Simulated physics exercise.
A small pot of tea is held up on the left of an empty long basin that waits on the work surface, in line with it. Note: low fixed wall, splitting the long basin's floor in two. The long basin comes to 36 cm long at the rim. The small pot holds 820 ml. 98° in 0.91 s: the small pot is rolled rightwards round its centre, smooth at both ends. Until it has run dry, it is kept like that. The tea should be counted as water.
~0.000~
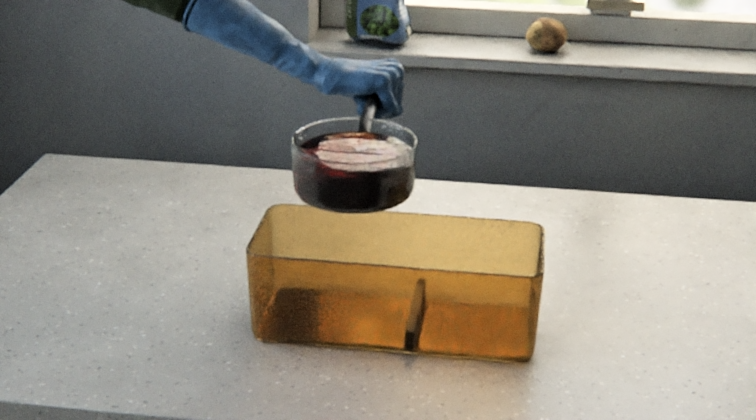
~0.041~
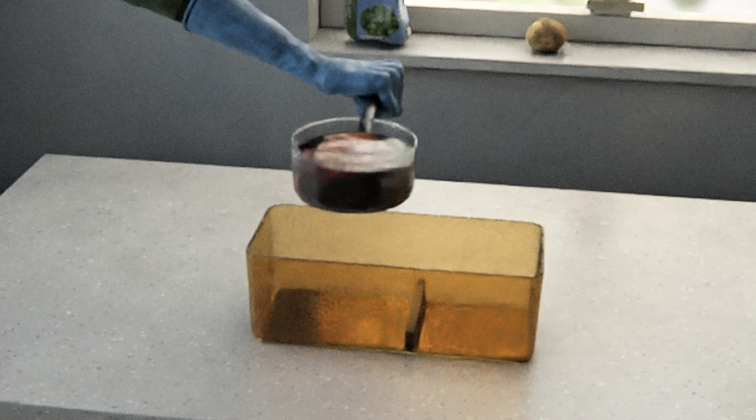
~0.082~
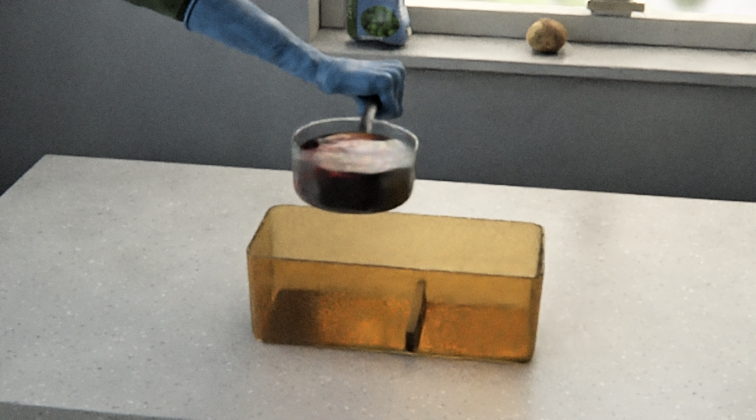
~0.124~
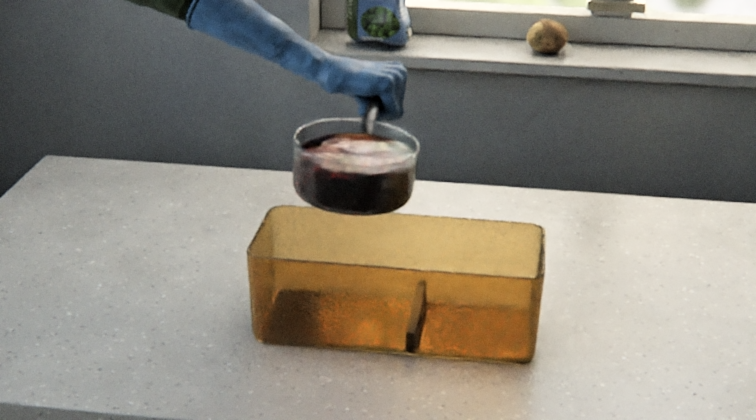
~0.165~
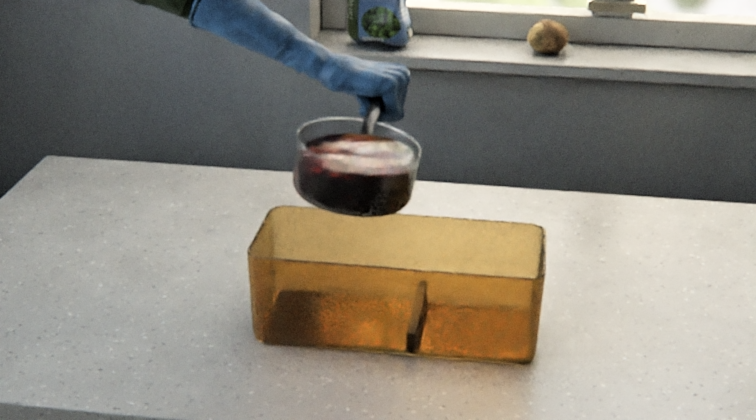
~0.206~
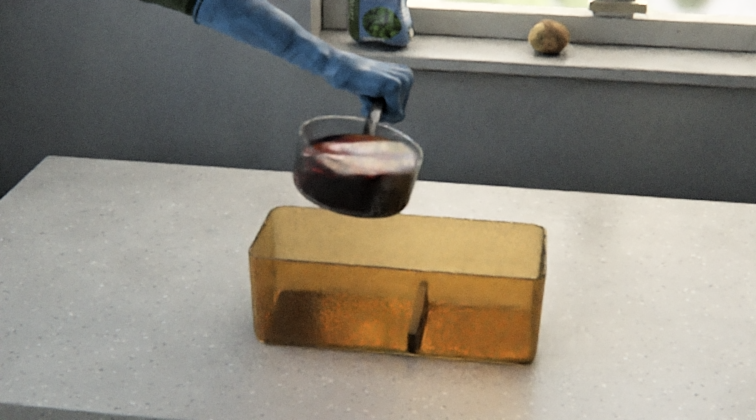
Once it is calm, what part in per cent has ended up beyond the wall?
About 70 per cent ends up there.
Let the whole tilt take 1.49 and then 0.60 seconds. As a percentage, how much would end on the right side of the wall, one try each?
About 75 %, then about 65 %.
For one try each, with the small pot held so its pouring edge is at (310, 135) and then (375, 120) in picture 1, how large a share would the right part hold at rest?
Near 25 in a hundred on the first go and near 50 in a hundred on the second.
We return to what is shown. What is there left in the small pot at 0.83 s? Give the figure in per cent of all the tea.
Roughly 10 percent remains.
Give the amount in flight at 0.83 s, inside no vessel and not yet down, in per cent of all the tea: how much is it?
About 4 per cent.
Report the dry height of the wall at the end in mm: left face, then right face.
For the left, around 20 mm; for the right, around 0 mm.
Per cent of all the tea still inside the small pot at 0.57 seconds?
I'd put it near 52 percent.
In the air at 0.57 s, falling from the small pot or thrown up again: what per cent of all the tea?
Near 30 per cent at that time.
After 0.57 s the tilt is 68° and 52 per cent is still to pour, 0 is left of the wall and 17 right of it.
After 0.83 s the tilt is 96° and 10 per cent is still to pour, 15 is left of the wall and 70 right of it.
After 1.11 s the tilt is 98° and 1 per cent is still to pour, 21 is left of the wall and 77 right of it.
After 1.41 s the tilt is 98° and 0 per cent is still to pour, 29 is left of the wall and 71 right of it.
In the end 30 per cent lies left of the wall, 70 right of it and 0 outside.
